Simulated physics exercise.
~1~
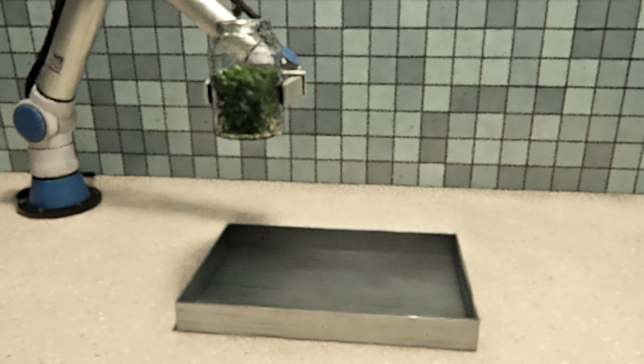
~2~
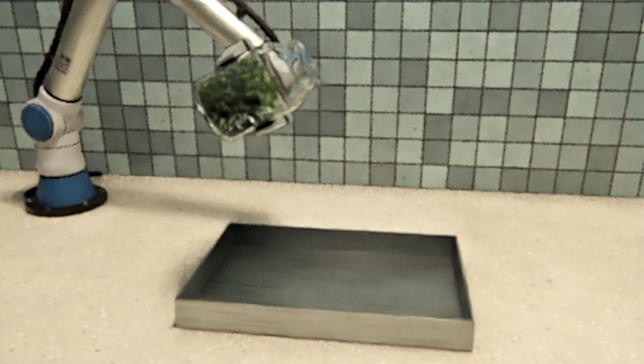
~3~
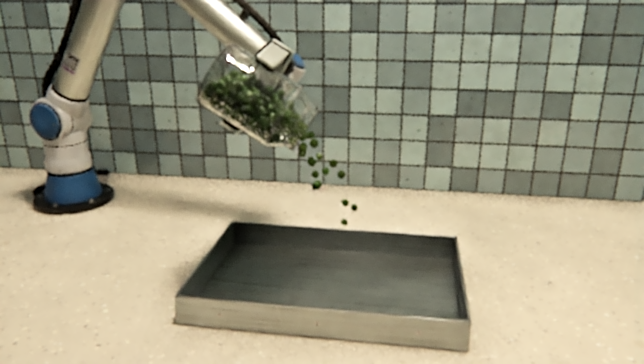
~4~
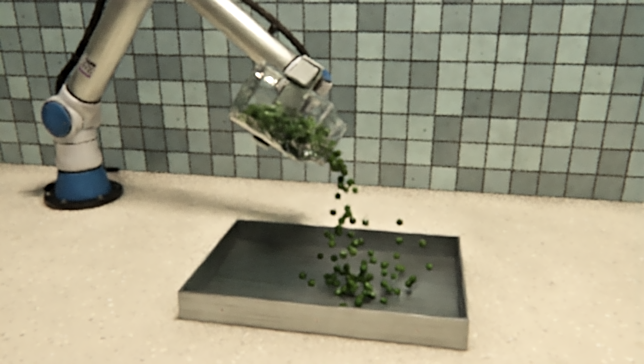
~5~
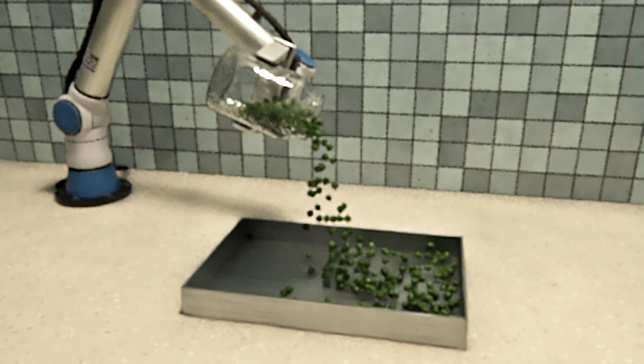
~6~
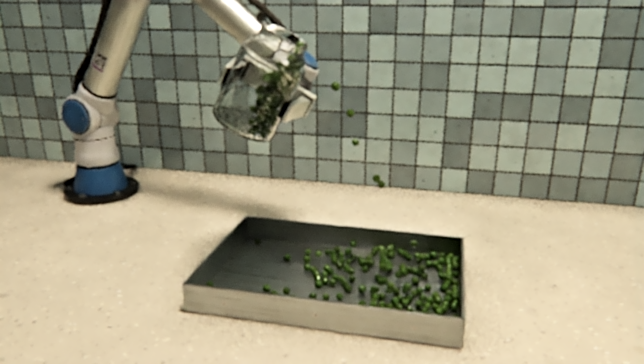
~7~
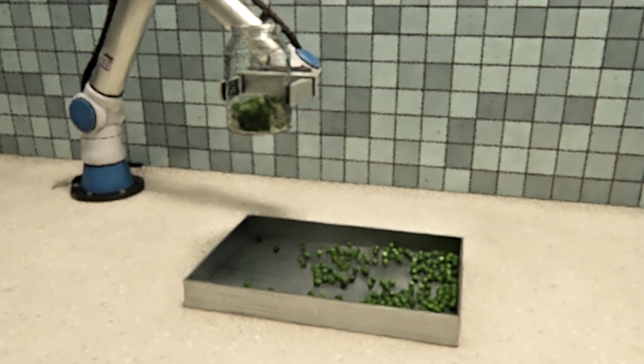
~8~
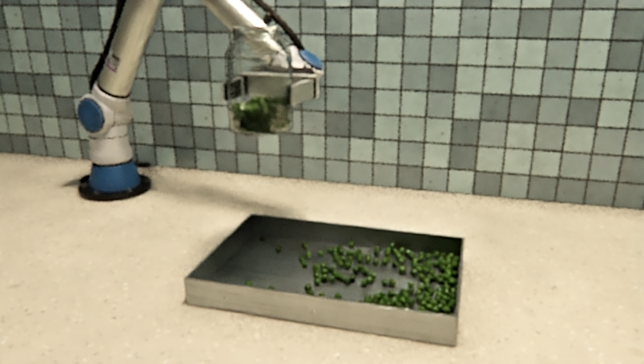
In this clip, a robot arm tips a clear jar of small green beads over a shallow grey metal tray, and a stream of them falls in and scatters, mostly towards the right, before the arm turns the jar upright with some beads still inside.
